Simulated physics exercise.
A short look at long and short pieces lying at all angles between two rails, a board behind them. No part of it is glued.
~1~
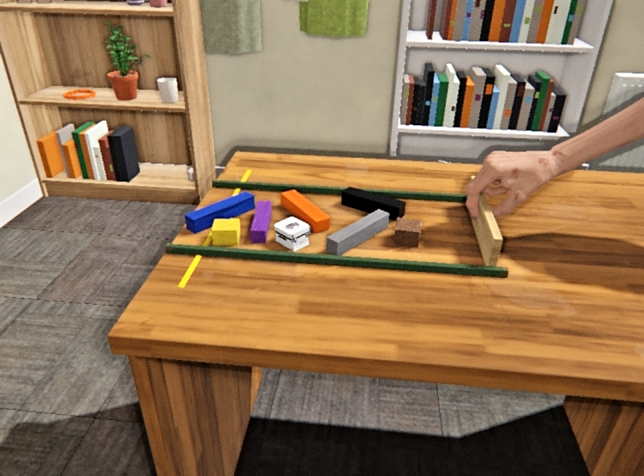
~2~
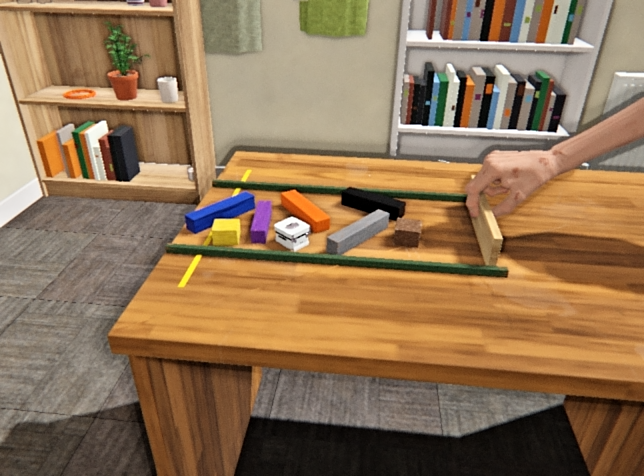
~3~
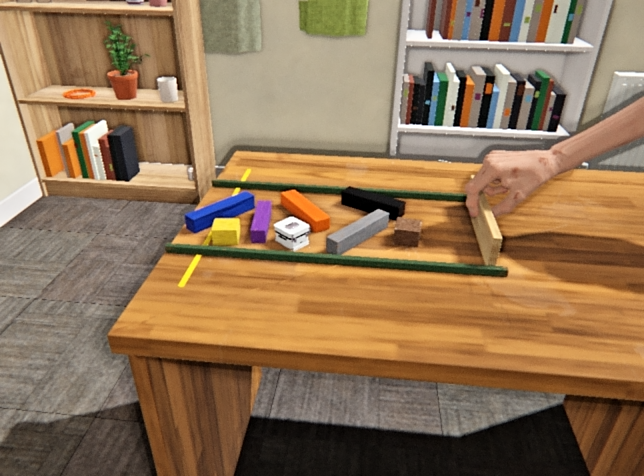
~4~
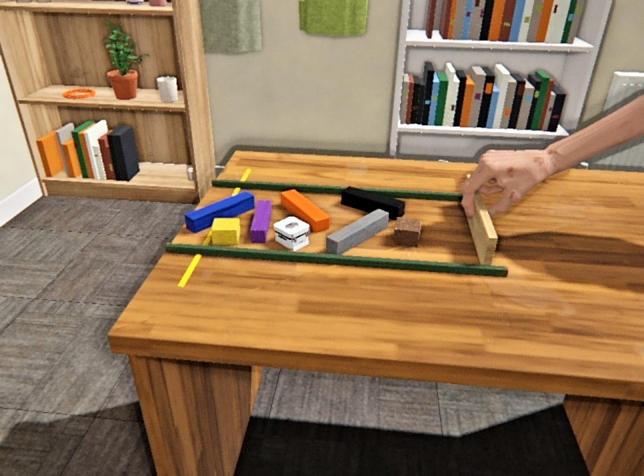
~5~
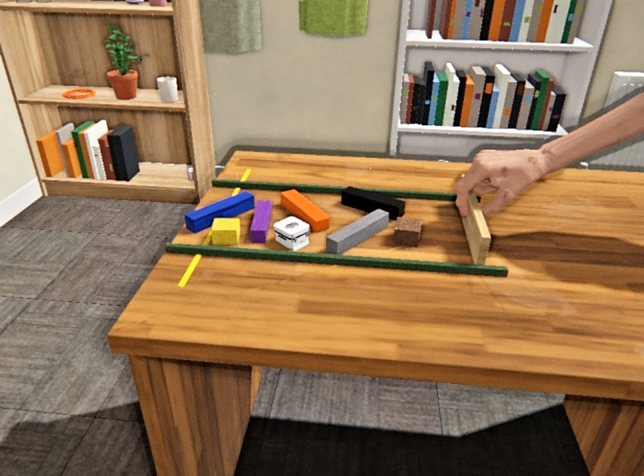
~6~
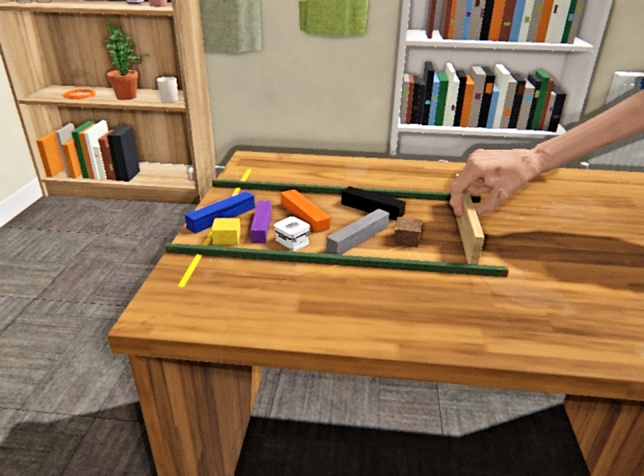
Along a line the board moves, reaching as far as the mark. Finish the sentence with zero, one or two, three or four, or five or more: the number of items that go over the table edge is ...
The number of items that go over the table edge is five or more.
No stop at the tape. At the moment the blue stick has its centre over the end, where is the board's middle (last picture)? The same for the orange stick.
Estimated middle: (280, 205), and (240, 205) for the other.
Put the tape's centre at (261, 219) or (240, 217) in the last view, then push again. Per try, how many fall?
So that's 2 for the first and 3 for the second.
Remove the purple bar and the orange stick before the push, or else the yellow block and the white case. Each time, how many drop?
Tally of falls: 3 for the first try, 3 for the second.
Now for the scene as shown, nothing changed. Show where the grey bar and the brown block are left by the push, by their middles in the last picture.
Grey bar at (185, 219), brown block at (203, 220).
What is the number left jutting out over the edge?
Looks like 2 of them.
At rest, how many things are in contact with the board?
2 end up touching it.
A little later, none off yet; blue stick at rest near (222, 211); yellow block at rest near (226, 232); purple bar at rest near (262, 221).
Next, none off yet; blue stick at rest near (222, 211); yellow block shifted a little near (214, 231); purple bar shifted a little near (242, 221).
Later still, none off yet; blue stick tilted well over near (170, 233); yellow block tilted well over near (152, 257); purple bar shifted about its own width near (183, 220).
When it is over, the number that fall off is five or more; down, orange stick, white case, purple bar, yellow block and blue stick.
